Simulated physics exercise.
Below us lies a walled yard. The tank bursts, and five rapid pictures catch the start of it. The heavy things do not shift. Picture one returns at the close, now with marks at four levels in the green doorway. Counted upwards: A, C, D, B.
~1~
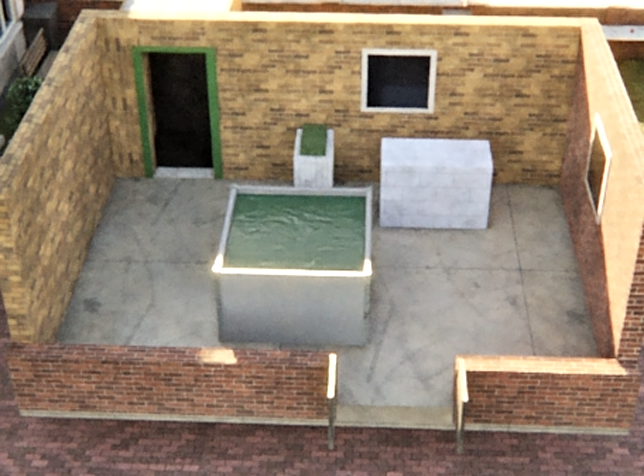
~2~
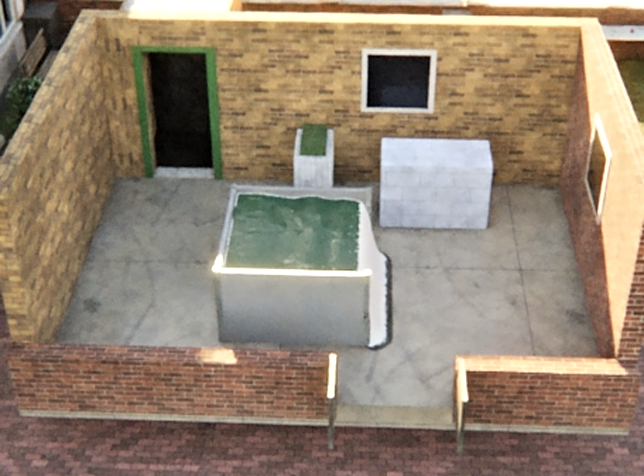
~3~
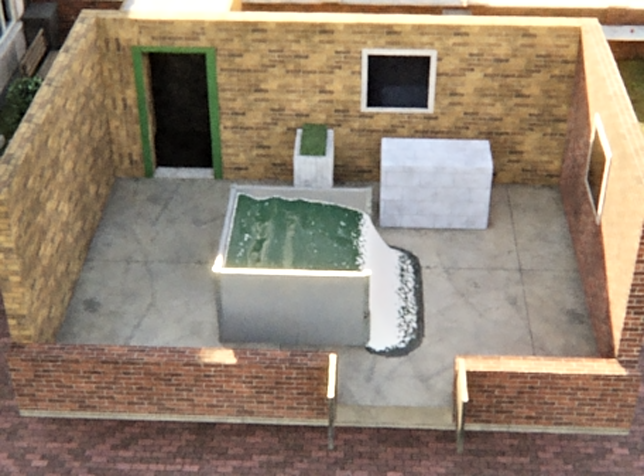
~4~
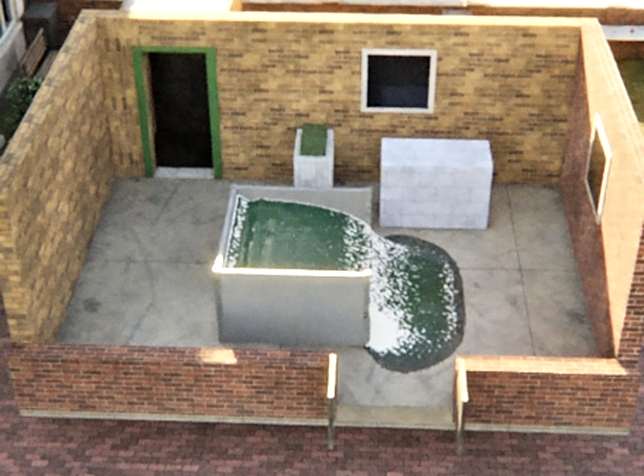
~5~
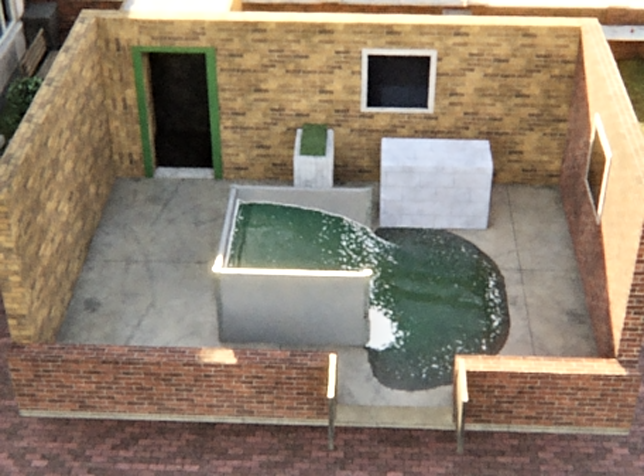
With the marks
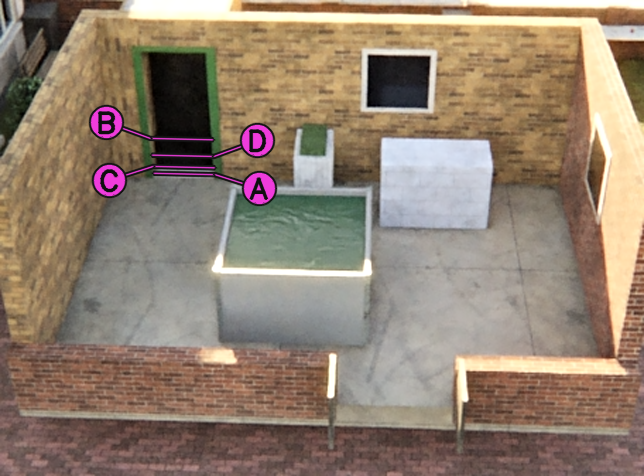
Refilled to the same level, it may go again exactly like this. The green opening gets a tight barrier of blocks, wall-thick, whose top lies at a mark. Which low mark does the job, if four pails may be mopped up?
Take A.
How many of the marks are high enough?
All of them.
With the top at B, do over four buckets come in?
No.
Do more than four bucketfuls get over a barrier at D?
No, that is safe.
On the marked copy, A at (184, 173); B at (181, 139); C at (183, 167); D at (182, 155); from the bottom up A, C, D, B.
Choosing A, a splash gets over, under a bucket.
Choosing B, nothing gets over.
Choosing C, nothing gets over.
Choosing D, nothing gets over.
